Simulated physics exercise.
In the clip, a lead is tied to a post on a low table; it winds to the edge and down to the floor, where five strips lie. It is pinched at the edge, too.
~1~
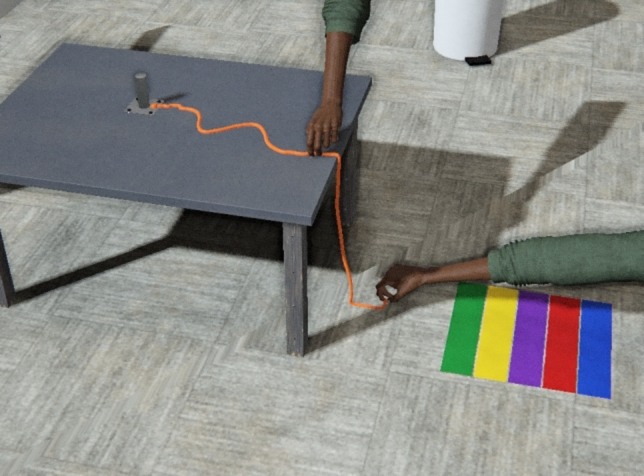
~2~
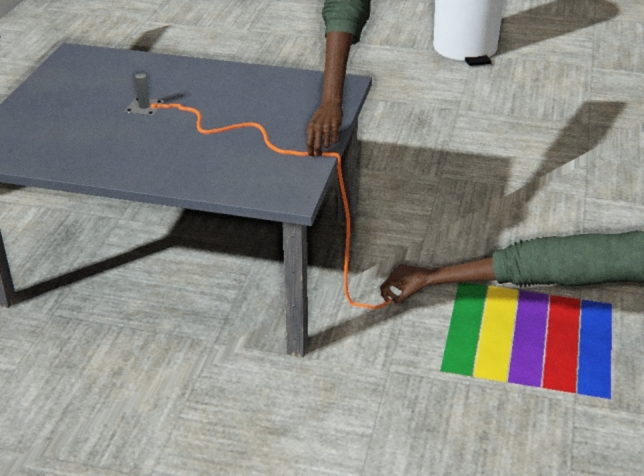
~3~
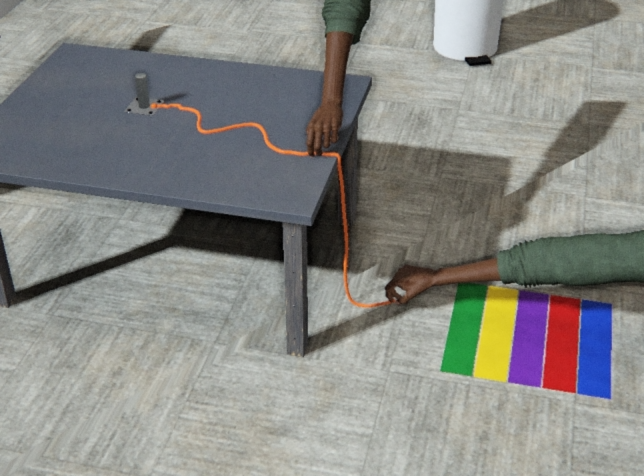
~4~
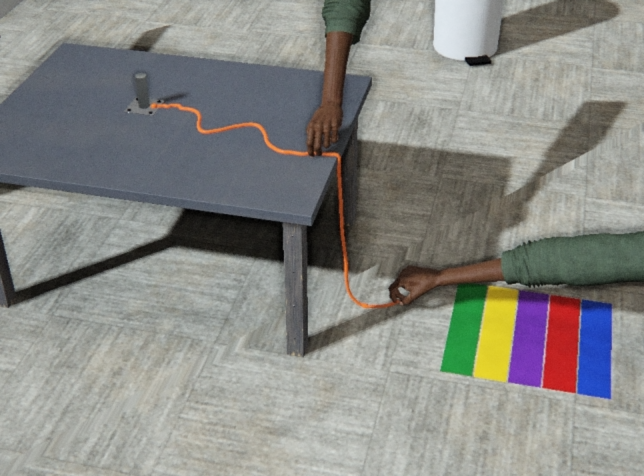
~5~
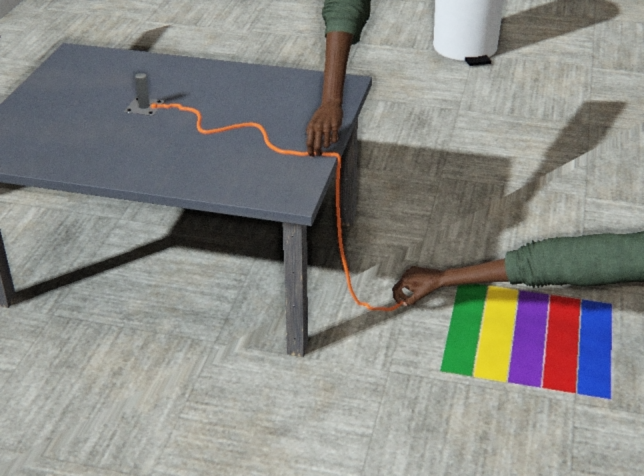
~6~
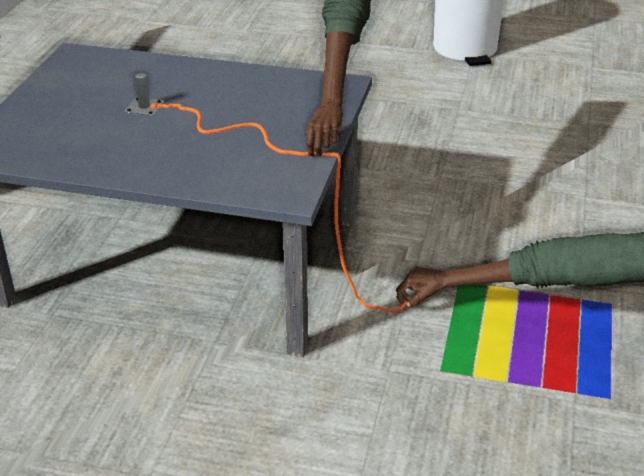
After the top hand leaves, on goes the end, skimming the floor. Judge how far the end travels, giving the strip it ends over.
It ends over the red strip.
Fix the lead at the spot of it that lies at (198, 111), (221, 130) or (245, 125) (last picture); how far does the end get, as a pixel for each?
In that order: (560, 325), (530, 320) and (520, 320).
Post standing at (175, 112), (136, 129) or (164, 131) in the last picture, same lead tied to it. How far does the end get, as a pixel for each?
The three places are (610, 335), (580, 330) and (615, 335), in that order.
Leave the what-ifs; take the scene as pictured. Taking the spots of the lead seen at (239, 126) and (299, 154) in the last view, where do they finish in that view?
End points: Roughly (268, 134); roughly (354, 163).
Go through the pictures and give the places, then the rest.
The first frame shows end (386, 299); green (459, 356); yellow (493, 361); purple (526, 367); red (560, 372); blue (595, 378).
The second frame shows end (390, 300); lead through (185, 109) (222, 130) (269, 144) (339, 164) (348, 229) (347, 291).
The third frame shows end (395, 301).
The fourth frame shows end (399, 301); lead through (185, 109) (222, 130) (269, 144) (339, 164) (342, 229) (349, 292).
The fifth frame shows end (402, 302).
The sixth frame shows end (406, 302); lead through (185, 109) (222, 130) (269, 144) (339, 164) (337, 228) (355, 291).
Early on, end near (512, 319); over yellow.
Midway, end near (547, 324); over purple.
At the end of the slack, end near (567, 327); over red. It halts on the red strip.
